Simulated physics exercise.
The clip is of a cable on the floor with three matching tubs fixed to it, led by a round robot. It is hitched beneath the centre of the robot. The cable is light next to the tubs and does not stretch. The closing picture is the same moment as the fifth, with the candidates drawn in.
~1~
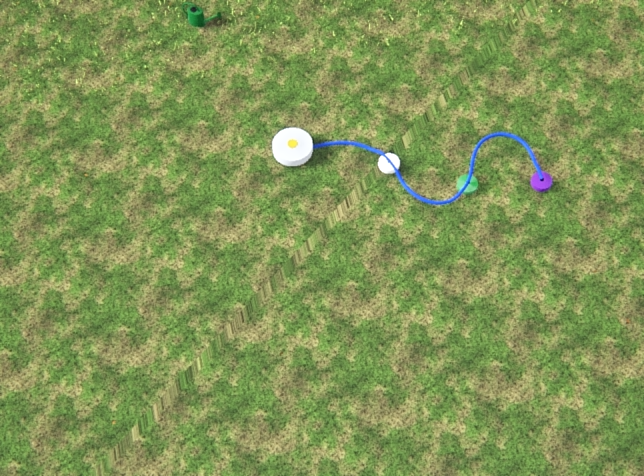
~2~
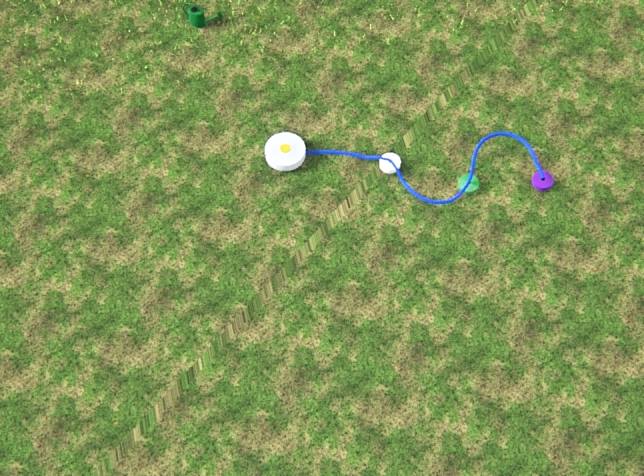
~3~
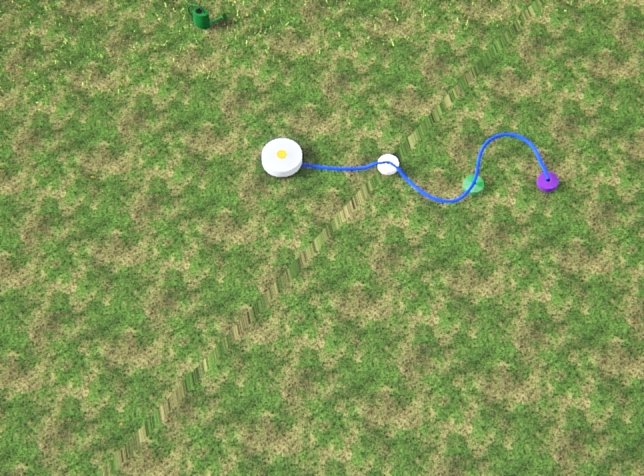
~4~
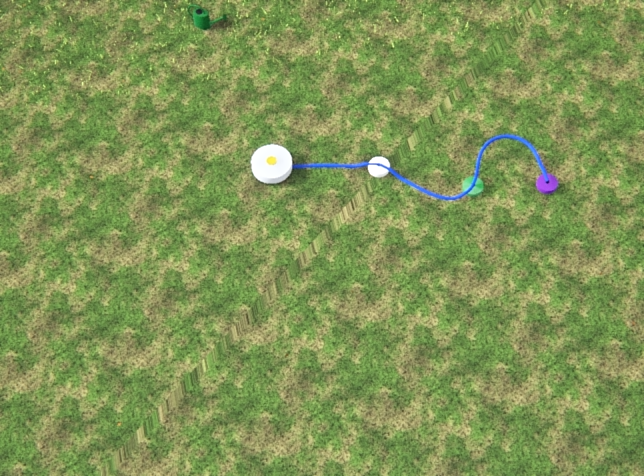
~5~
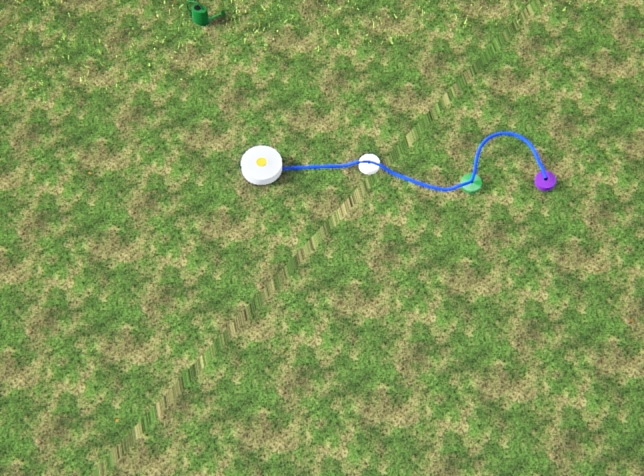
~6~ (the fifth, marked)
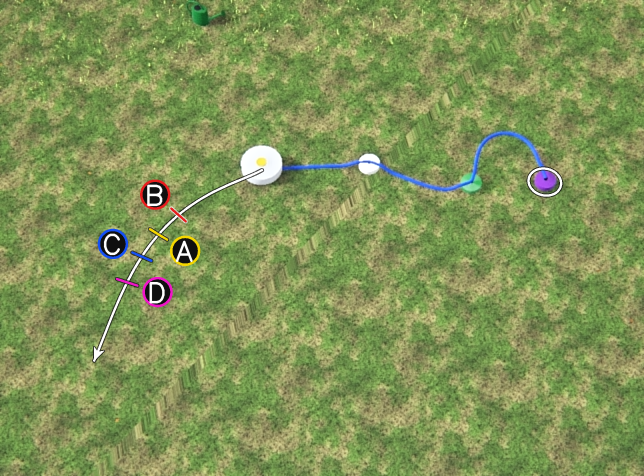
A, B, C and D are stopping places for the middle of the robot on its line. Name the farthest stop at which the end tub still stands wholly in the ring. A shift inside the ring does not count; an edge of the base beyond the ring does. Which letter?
At B, and not beyond.
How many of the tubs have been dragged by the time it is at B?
By then, two.
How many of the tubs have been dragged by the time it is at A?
Three.
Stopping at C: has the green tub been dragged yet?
Yes.
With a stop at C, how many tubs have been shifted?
Three.
On the marked copy, A at (159, 234); B at (178, 215); C at (142, 257); D at (127, 282); the ring at (545, 182); the route from (262, 170) via (153, 241) to (94, 361).
With B. Early on, robot (232, 179); purple tub (545, 180); green tub (448, 177); white tub (340, 172).
Further on, robot (201, 195); purple tub (545, 180); green tub (416, 173); white tub (308, 180).
At the end, robot (177, 211); purple tub (545, 180); green tub (392, 174); white tub (284, 188); the ringed tub at the far end is still in its ring.
As for the rest, A drags the last tub to (526, 180); C drags the last tub to (506, 180); D drags the last tub to (486, 181).
